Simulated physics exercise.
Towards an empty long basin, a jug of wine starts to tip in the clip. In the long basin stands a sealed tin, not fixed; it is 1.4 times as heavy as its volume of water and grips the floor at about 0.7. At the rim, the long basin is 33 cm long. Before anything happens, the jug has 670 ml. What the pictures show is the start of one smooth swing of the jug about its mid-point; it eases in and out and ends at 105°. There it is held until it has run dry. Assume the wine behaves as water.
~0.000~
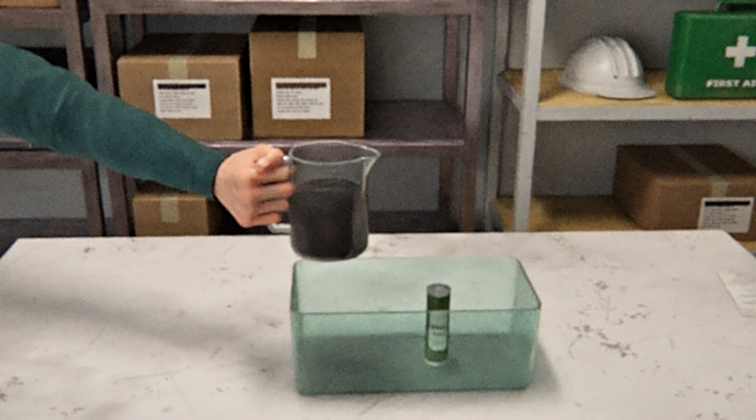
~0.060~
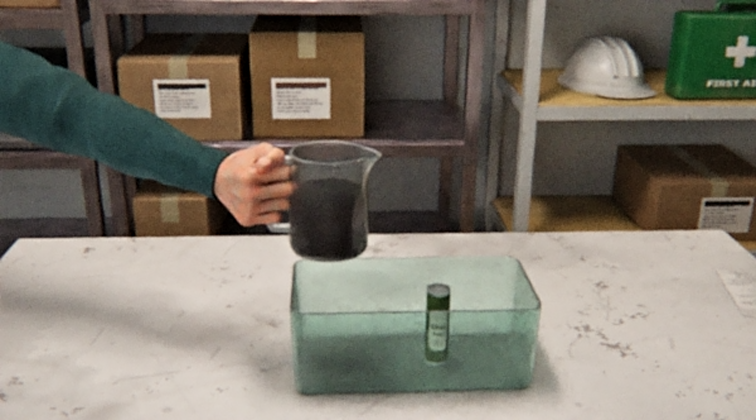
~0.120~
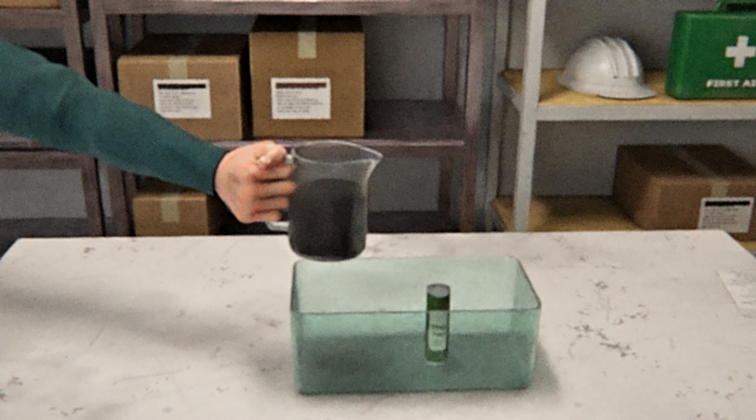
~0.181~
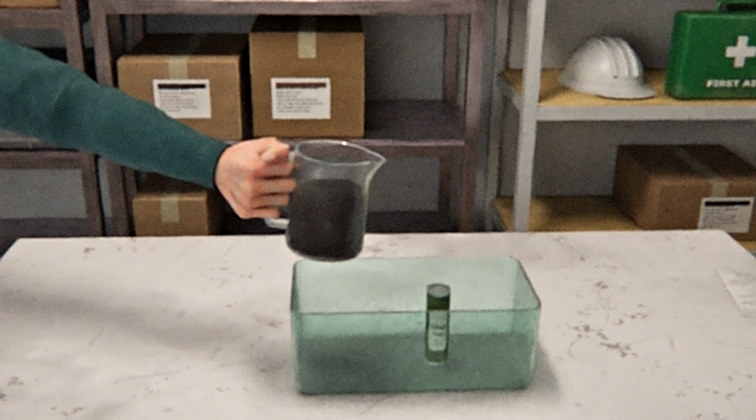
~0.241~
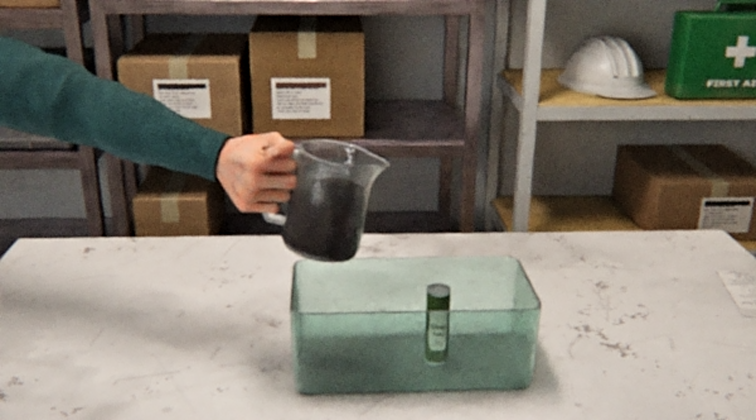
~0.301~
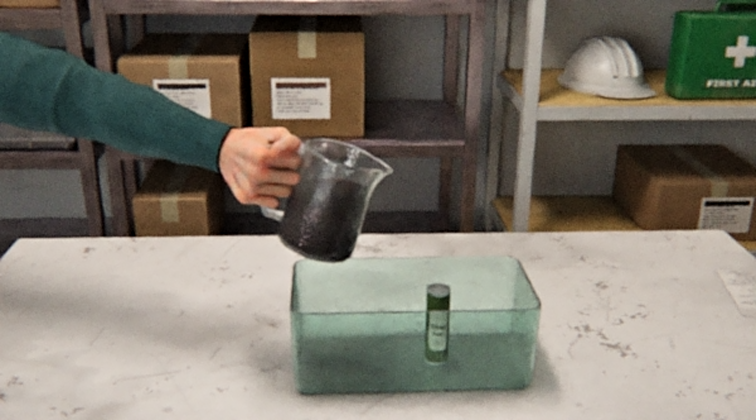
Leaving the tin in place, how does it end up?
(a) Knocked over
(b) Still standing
Knocked over.
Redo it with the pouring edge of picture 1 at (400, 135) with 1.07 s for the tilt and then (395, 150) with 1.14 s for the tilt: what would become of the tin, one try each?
Try 1: Still standing; try 2: Still standing.
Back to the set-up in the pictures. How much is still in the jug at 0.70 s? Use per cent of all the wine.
I'd put it near 94 percent.
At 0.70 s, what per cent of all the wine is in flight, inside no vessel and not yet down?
Near 7 in a hundred.
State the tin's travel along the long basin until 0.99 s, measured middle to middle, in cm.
I'd put it at around 0 centimetres.
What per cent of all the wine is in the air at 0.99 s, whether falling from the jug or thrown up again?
Estimate: Around 18 per cent.
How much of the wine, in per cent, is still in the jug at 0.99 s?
About 40 per cent.
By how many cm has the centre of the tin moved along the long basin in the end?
Net tin displacement: Roughly 6.5 cm.
After 0.70 s the tilt is 72° and 93 per cent is still to pour; the tin stands where it began.
After 0.99 s the tilt is 101° and 39 per cent is still to pour; the tin stands where it began.
After 1.30 s the tilt is 105° and 6 per cent is still to pour; the tin lies on its side.
After 1.63 s the tilt is 105° and 0 per cent is still to pour; the tin lies on its side.
In the end the tin lies on its side.
